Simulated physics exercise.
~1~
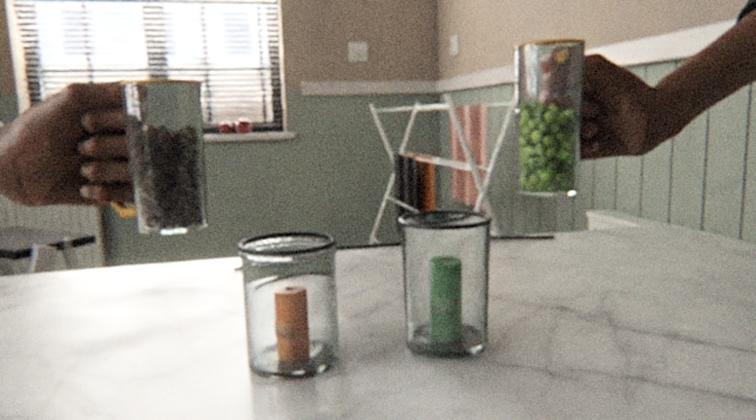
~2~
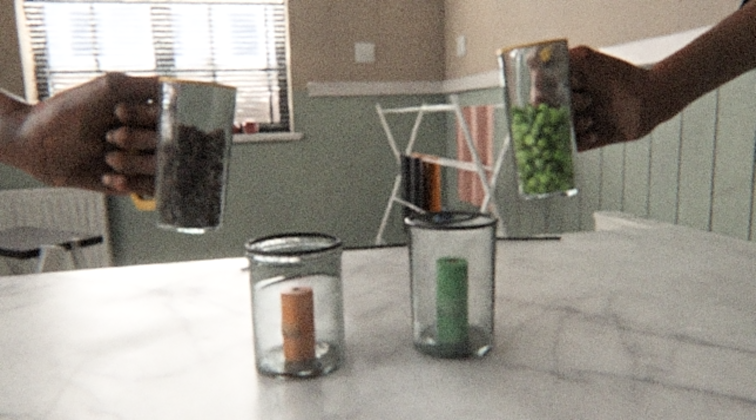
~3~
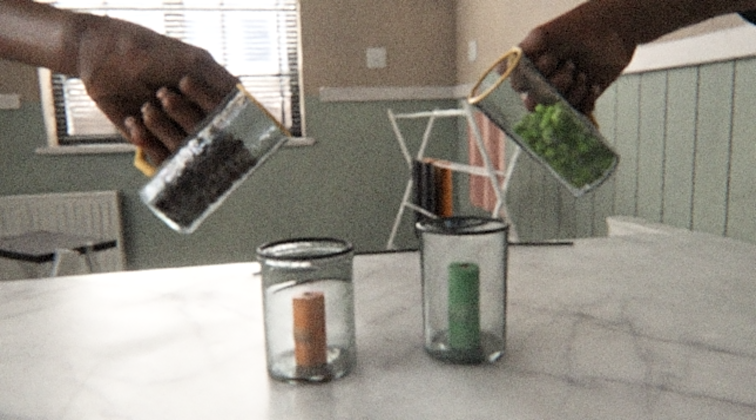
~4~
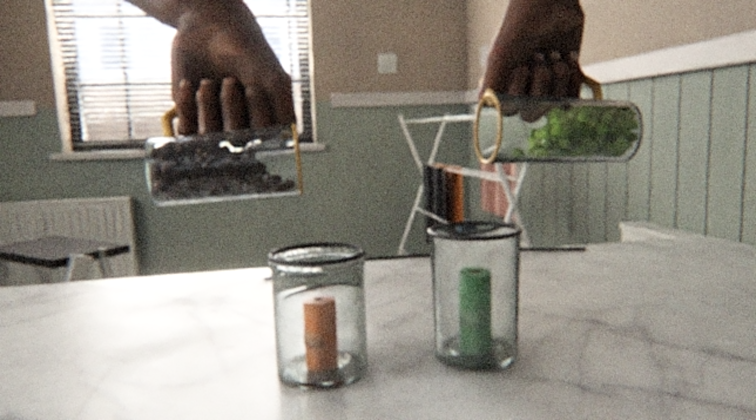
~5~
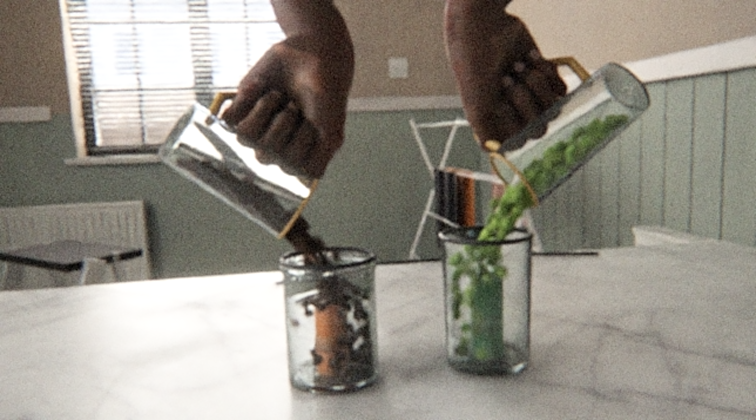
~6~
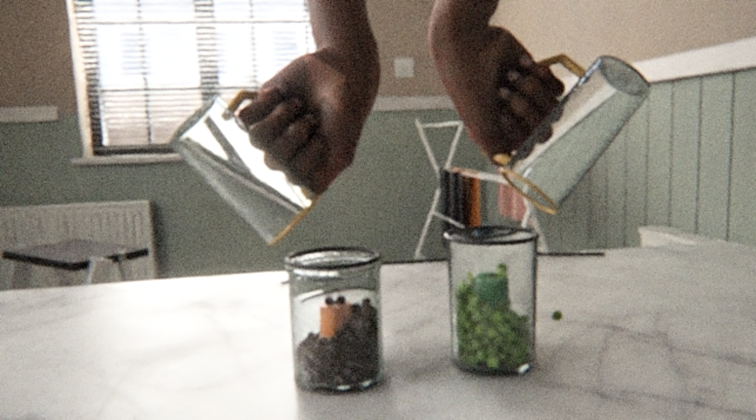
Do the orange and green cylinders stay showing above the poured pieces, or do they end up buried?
Both stay showing. The orange cylinder on the left and the green one on the right each still stand above the pile once the cups are empty.
